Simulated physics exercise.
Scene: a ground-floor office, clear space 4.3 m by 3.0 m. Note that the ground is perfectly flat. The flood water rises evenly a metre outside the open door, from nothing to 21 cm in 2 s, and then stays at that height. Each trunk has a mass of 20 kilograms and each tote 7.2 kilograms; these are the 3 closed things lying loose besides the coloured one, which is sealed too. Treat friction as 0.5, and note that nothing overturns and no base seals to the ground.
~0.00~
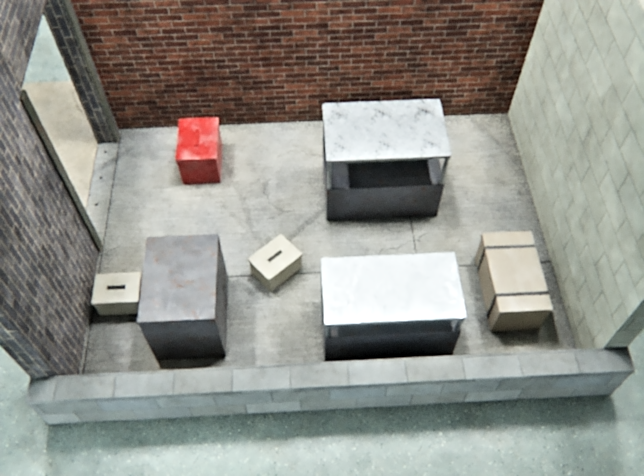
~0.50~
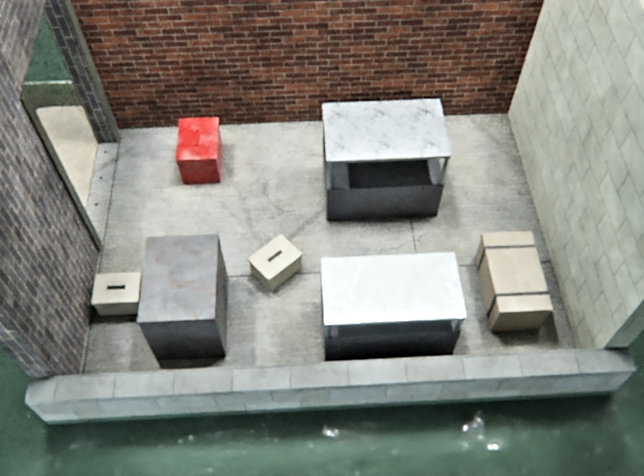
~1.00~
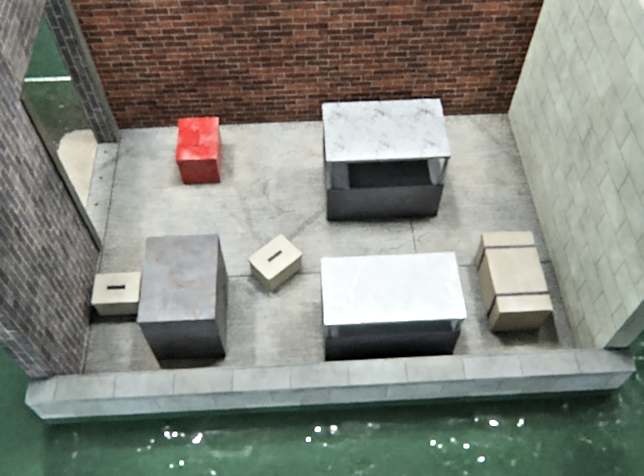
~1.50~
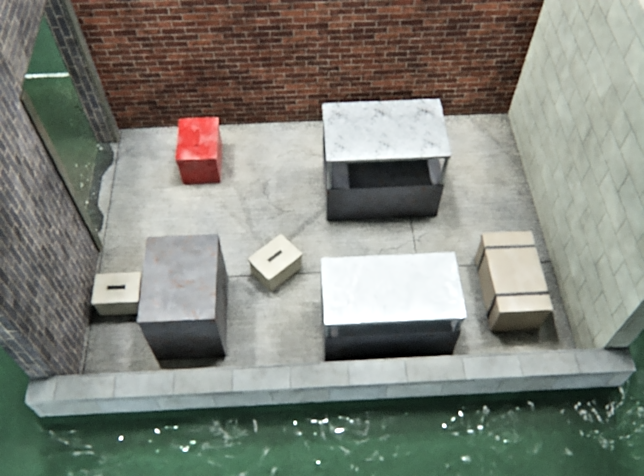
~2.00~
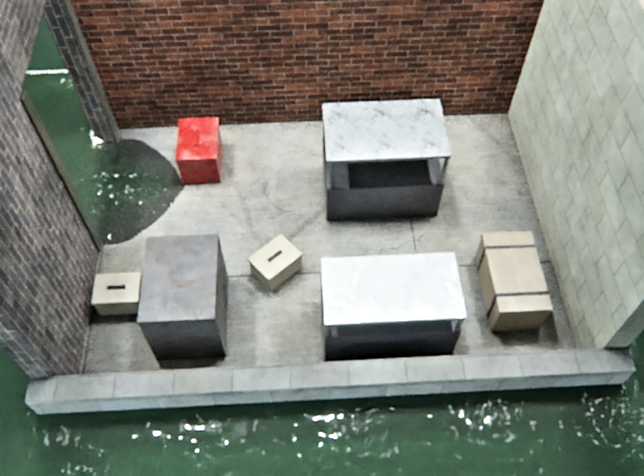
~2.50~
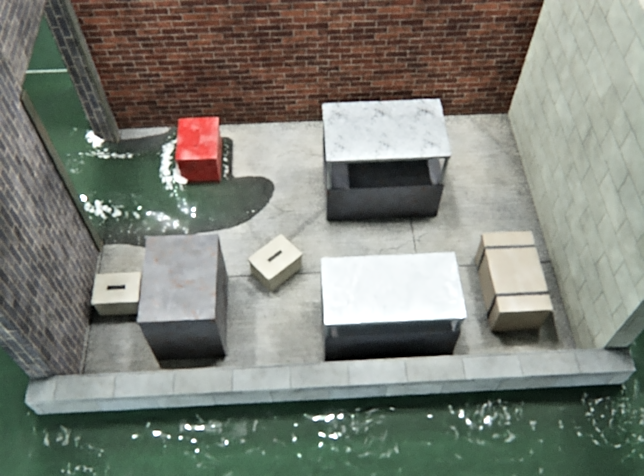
Green water rising outside a brick-walled room, then entering through the left doorway and spreading across the floor around a red chest.
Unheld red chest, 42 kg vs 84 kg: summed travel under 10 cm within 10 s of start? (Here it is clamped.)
Heavier only.
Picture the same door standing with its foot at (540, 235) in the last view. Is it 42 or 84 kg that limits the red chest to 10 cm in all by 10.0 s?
That way, the small mass suffices.
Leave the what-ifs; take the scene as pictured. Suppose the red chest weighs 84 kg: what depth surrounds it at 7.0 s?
Depth: Approx. 10 cm.
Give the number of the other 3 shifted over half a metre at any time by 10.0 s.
I count 2.
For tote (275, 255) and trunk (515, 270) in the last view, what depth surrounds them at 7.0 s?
Close to 7 and 10 centimetres.
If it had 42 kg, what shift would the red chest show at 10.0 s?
I'd put it at about 30 cm.
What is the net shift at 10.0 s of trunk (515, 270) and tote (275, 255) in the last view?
Respectively 20 and 40 cm.
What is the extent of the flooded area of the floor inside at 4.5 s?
About 8.0 m2.
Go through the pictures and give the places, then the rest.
The red chest at (197, 138), on the bottom; water covers 0.0 m2; 0 of 4 have shifted, in the first frame.
The red chest at (197, 138), on the bottom; 0.0 m2 under water; 0 of 4 have shifted, in the second frame.
The red chest at (197, 138) rests on the ground; water covers 0.0 m2; 0 of 4 have shifted, in the third frame.
The red chest at (197, 138) rests on the ground; 0.0 m2 under water; 0 of 4 have shifted, in the fourth frame.
The red chest at (197, 138) rests on the ground; 0.7 m2 under water; 0 of 4 have shifted, in the fifth frame.
The red chest at (197, 138) rests on the ground; 1.5 m2 under water; 0 of 4 have shifted, in the sixth frame.
After 3.5 s the red chest would be 18 cm from its start with 42 kg and 0 cm from its start with 84 kg; 9 cm of water round it then.
After 4.5 s the red chest would be 32 cm from its start with 42 kg and 0 cm from its start with 84 kg; 8 cm of water round it then.
After 7.0 s the red chest would be 32 cm from its start with 42 kg and 0 cm from its start with 84 kg; 10 cm of water round it then.
After 10.0 s the red chest would be 32 cm from its start with 42 kg and 0 cm from its start with 84 kg; 12 cm of water round it then.
